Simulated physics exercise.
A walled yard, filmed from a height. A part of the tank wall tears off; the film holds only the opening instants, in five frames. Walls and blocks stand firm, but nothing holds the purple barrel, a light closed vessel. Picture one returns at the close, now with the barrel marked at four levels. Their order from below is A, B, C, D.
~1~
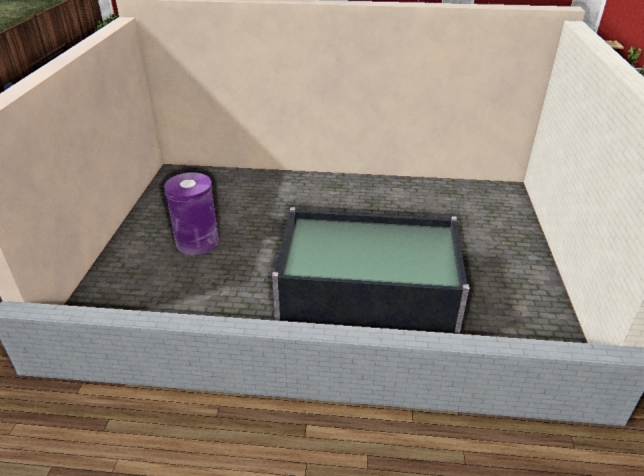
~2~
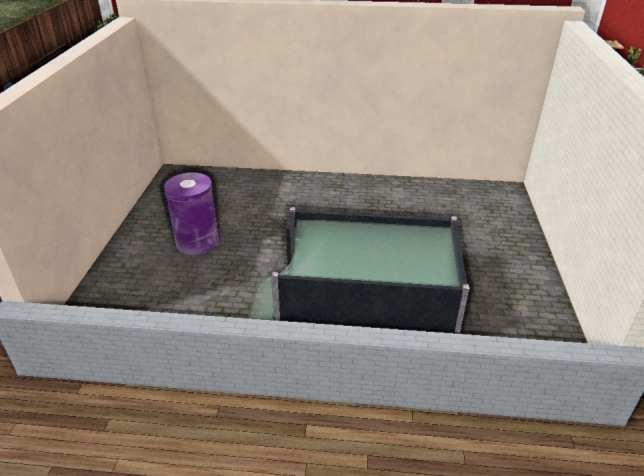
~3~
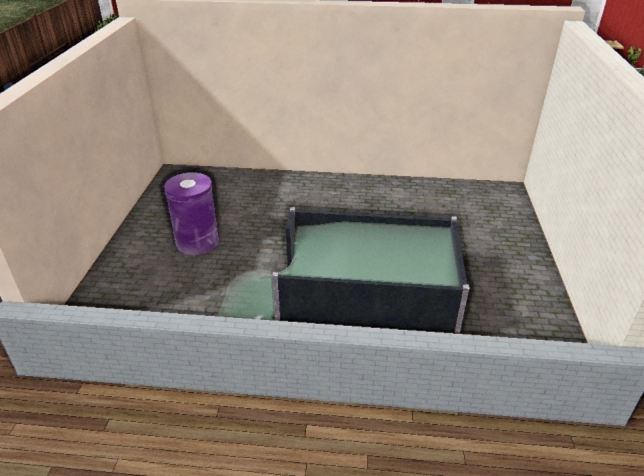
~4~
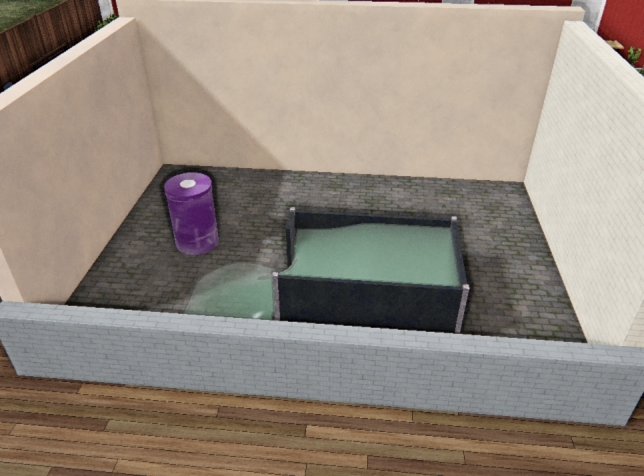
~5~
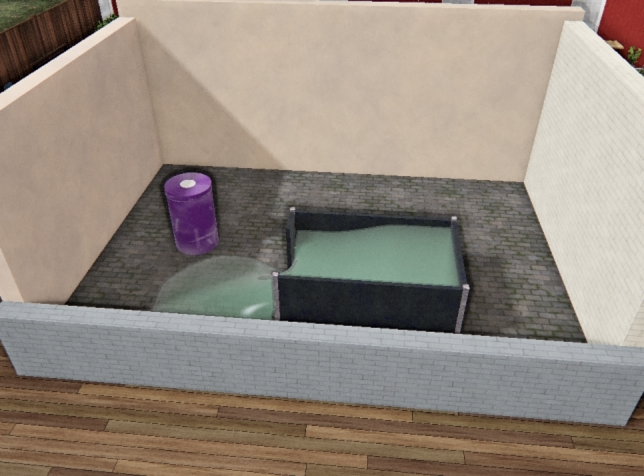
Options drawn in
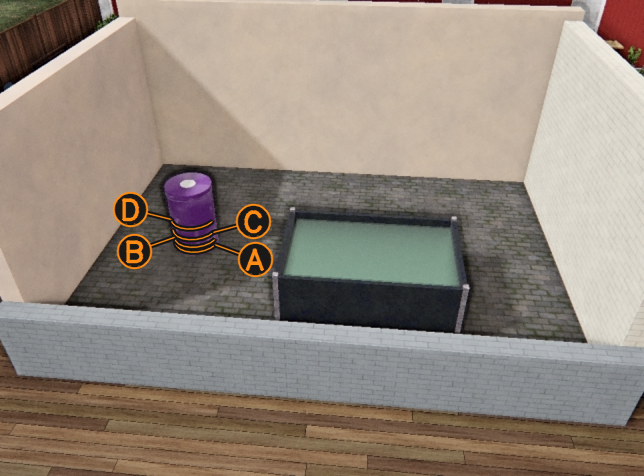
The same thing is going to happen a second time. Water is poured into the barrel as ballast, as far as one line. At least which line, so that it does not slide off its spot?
Take C.
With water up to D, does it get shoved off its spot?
No, not at all.
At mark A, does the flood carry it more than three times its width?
Yes.
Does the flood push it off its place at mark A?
Yes.
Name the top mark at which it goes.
It is B.
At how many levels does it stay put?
Two of them.
On the marked copy, A at (191, 252); B at (190, 247); C at (188, 239); D at (186, 228); from the bottom up A, B, C, D.
With A, it is pushed about 7 times its own width away.
With B, it is pushed about half its own width away.
With C, it does not move.
With D, it does not move.
